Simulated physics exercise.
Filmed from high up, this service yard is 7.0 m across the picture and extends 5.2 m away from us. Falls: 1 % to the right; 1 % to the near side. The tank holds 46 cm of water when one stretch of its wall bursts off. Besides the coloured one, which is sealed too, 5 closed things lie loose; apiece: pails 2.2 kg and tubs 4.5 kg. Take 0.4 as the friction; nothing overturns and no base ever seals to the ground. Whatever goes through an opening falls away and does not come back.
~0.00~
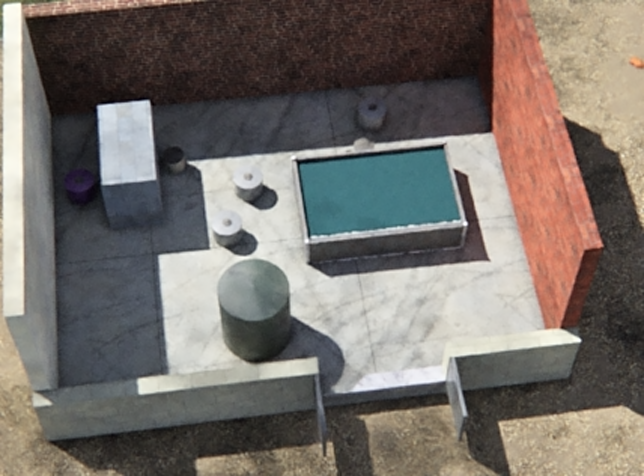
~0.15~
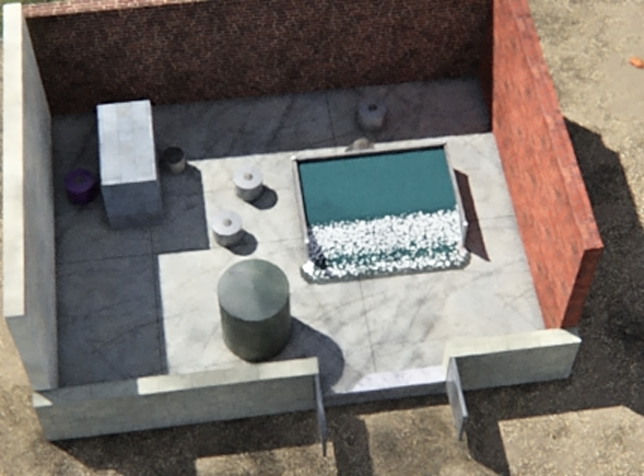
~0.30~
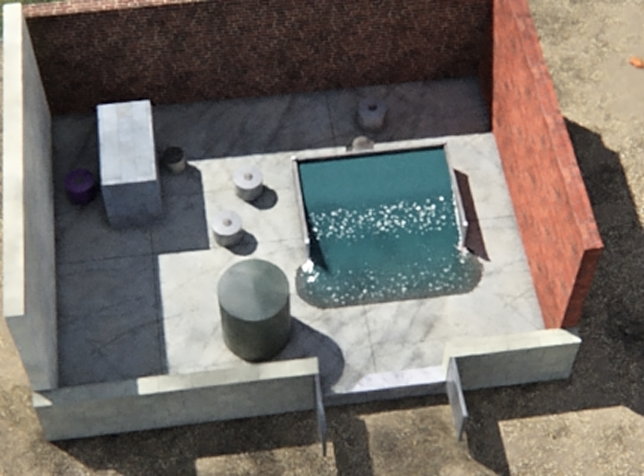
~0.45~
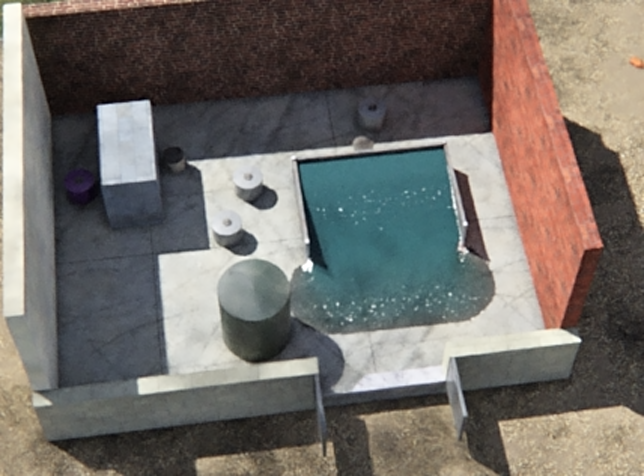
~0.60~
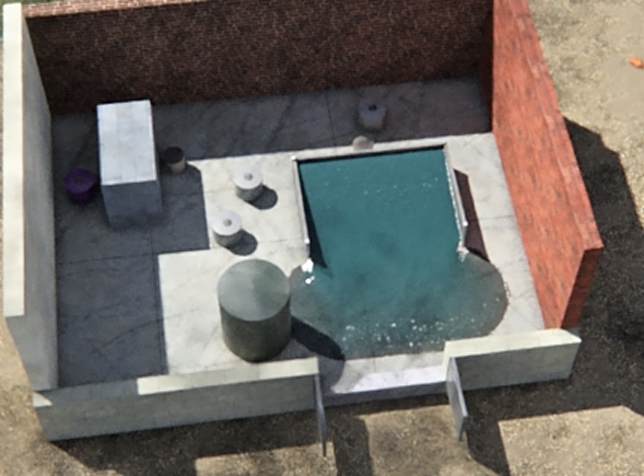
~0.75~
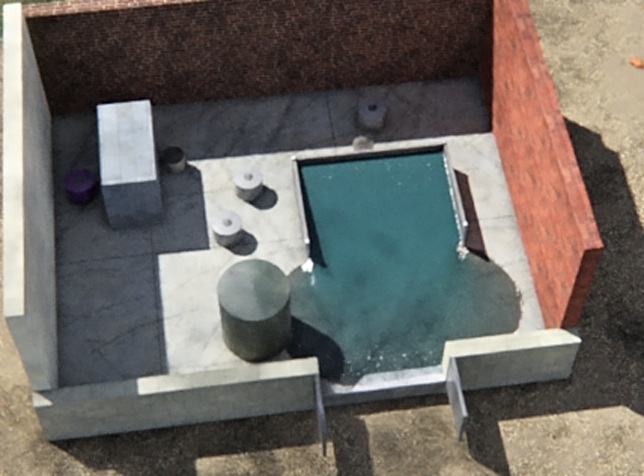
In a walled yard, water bursts from a tank's near side and spreads across the floor.
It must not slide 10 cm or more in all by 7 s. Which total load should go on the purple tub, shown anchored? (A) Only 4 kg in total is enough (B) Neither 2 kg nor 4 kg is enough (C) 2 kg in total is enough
(C) 2 kg in total is enough.
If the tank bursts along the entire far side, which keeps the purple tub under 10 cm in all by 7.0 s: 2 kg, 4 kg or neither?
Then I'd expect neither mass to do.
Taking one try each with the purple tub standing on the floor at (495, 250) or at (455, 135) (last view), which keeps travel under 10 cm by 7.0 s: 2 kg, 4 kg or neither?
In that order: Both fail; both fail.
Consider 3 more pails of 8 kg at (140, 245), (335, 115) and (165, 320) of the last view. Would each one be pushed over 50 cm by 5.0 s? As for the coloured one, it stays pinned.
In turn: Short of it, less, less.
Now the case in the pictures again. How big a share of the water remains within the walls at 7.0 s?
Roughly 44 percent.
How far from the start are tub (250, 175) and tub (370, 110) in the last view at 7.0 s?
So the first is off by 0 centimetres, the second by 30 centimetres.
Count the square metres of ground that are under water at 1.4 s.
Roughly 11.5 m2.
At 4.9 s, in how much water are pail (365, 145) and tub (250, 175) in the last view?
Close to 0 and 0 centimetres.
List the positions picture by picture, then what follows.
The purple tub at (79, 180) rests on the ground; 3.5 m2 under water; 0 of 6 have shifted, in the first picture.
The purple tub at (79, 180), on the bottom; water covers 4.5 m2; 0 of 6 have shifted, in the second picture.
The purple tub at (79, 180) rests on the ground; water covers 5.7 m2; 1 of 6 have shifted, in the third picture.
The purple tub at (79, 180), on the bottom; 7.1 m2 under water; 1 of 6 have shifted, in the fourth picture.
The purple tub at (79, 180), on the bottom; 8.6 m2 under water; 1 of 6 have shifted, in the fifth picture.
The purple tub at (79, 180) rests on the ground; water covers 10.0 m2; 1 of 6 have shifted, in the sixth picture.
After 1.4 s the purple tub would be 0 cm from its start with 2 kg and 0 cm from its start with 4 kg; 0 cm of water round it then.
After 3.1 s the purple tub would be 0 cm from its start with 2 kg and 0 cm from its start with 4 kg; 0 cm of water round it then.
After 4.9 s the purple tub would be 0 cm from its start with 2 kg and 0 cm from its start with 4 kg; 0 cm of water round it then.
After 7.0 s the purple tub would be 0 cm from its start with 2 kg and 0 cm from its start with 4 kg; 0 cm of water round it then.
